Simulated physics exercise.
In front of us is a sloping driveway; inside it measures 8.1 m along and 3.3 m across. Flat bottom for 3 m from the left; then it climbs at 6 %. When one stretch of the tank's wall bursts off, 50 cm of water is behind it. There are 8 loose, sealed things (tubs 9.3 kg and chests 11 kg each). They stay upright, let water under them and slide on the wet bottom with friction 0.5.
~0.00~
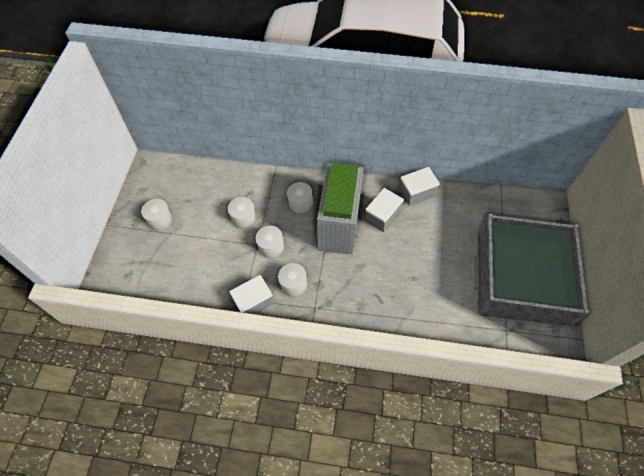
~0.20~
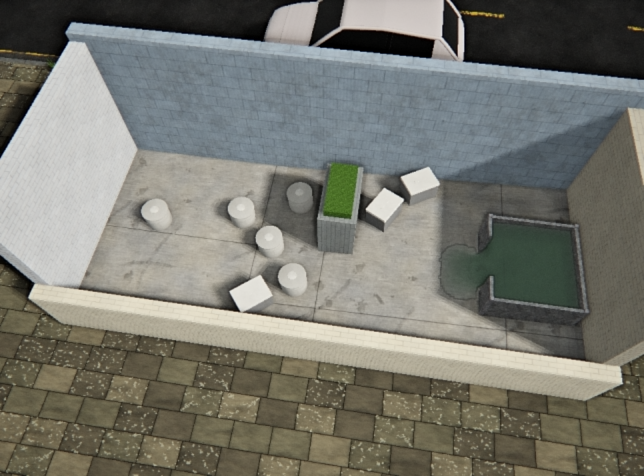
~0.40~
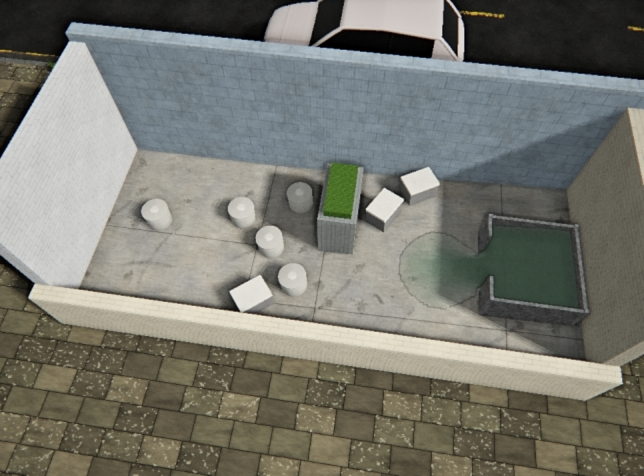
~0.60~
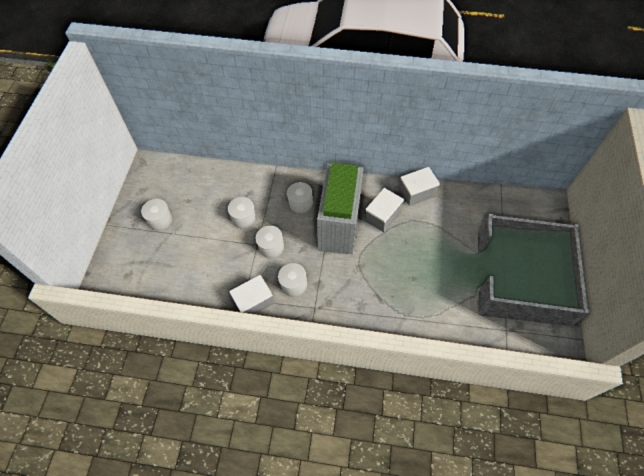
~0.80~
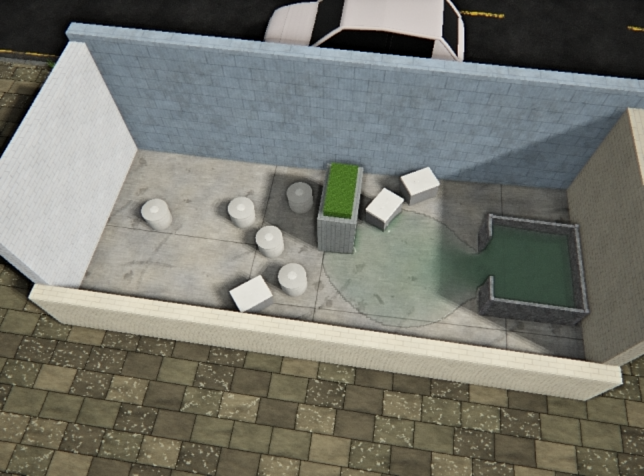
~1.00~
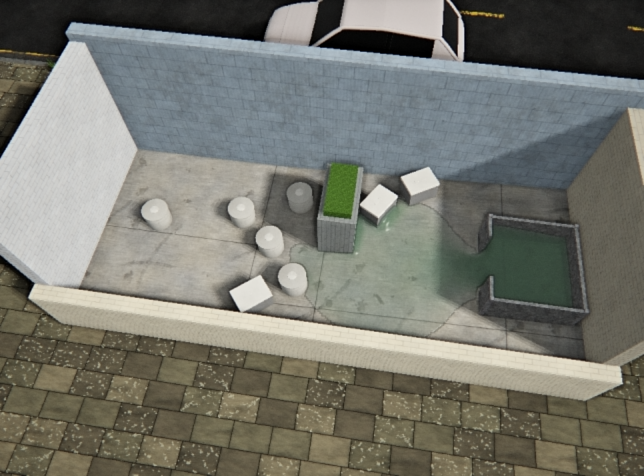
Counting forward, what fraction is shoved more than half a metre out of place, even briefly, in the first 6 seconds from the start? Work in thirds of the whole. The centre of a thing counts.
I would say one to two thirds.
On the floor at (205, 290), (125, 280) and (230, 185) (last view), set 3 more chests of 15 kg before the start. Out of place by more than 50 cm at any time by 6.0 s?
Respectively: A bigger shift, a bigger shift, a smaller shift.
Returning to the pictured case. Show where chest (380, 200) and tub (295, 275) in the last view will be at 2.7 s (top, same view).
Approx. (317, 173); approx. (206, 257).
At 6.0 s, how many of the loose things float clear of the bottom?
By my count, 0.
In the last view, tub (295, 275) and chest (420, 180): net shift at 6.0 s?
Going in order, that's 200 cm then 10 cm.
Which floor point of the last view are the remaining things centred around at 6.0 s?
Mean position: Approximately (242, 218).
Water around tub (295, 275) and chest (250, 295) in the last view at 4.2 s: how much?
Depth approx. 3 cm / 5 cm.
After 1.4 s 0 of 8 are over 50 cm from their spots; 0 afloat.
After 2.7 s 3 of 8 are over 50 cm from their spots; 0 afloat.
After 4.2 s 3 of 8 are over 50 cm from their spots; 0 afloat.
After 6.0 s 3 of 8 are over 50 cm from their spots, and 3 have been at some point; 0 afloat.
